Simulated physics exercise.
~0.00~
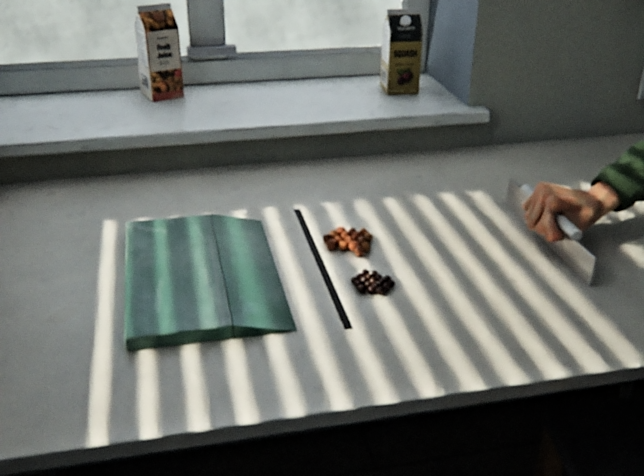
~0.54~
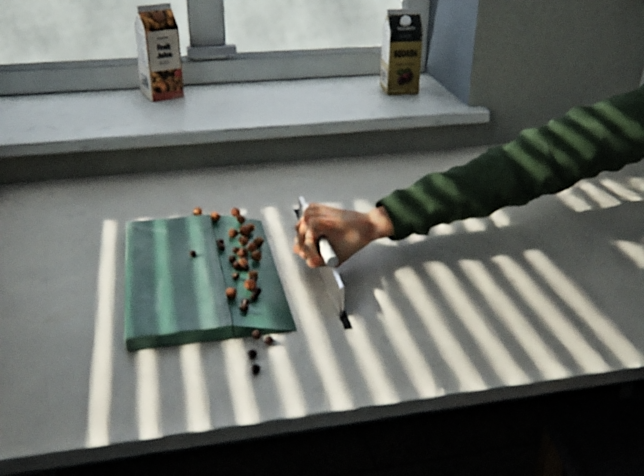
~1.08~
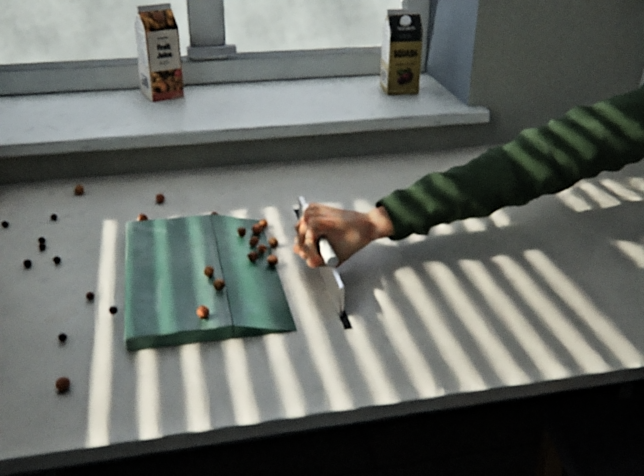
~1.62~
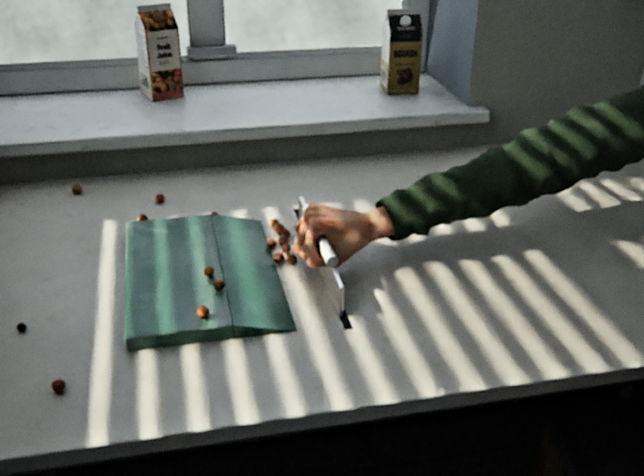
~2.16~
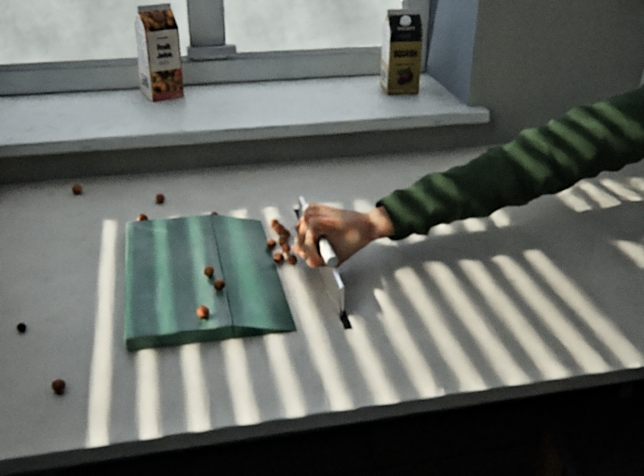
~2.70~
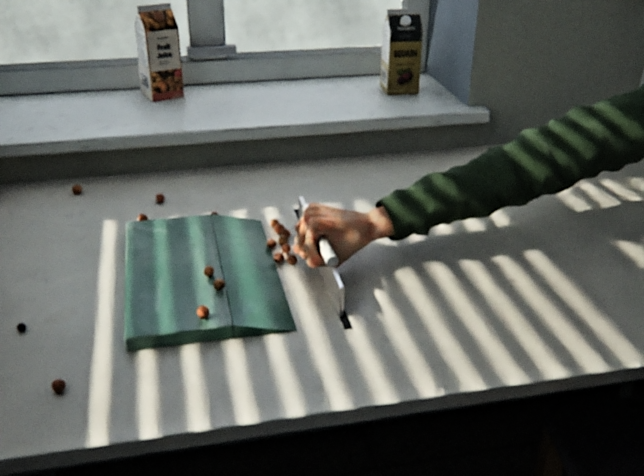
The clip opens on a grey table striped with sunlight beneath a windowsill holding two cartons, with a green ramp, a strip of black tape and two small heaps, one reddish-brown and one dark. A hand in a green sleeve sweeps a scraper leftward from the right, driving both heaps toward the ramp, and stops at the tape. The loose pieces run on up the slope, and the dark ones scatter past the top with some brown ones. Several brown pieces slide back toward the scraper. Finally everything lies still, with a few brown pieces left on the ramp and one dark piece visible beyond it.
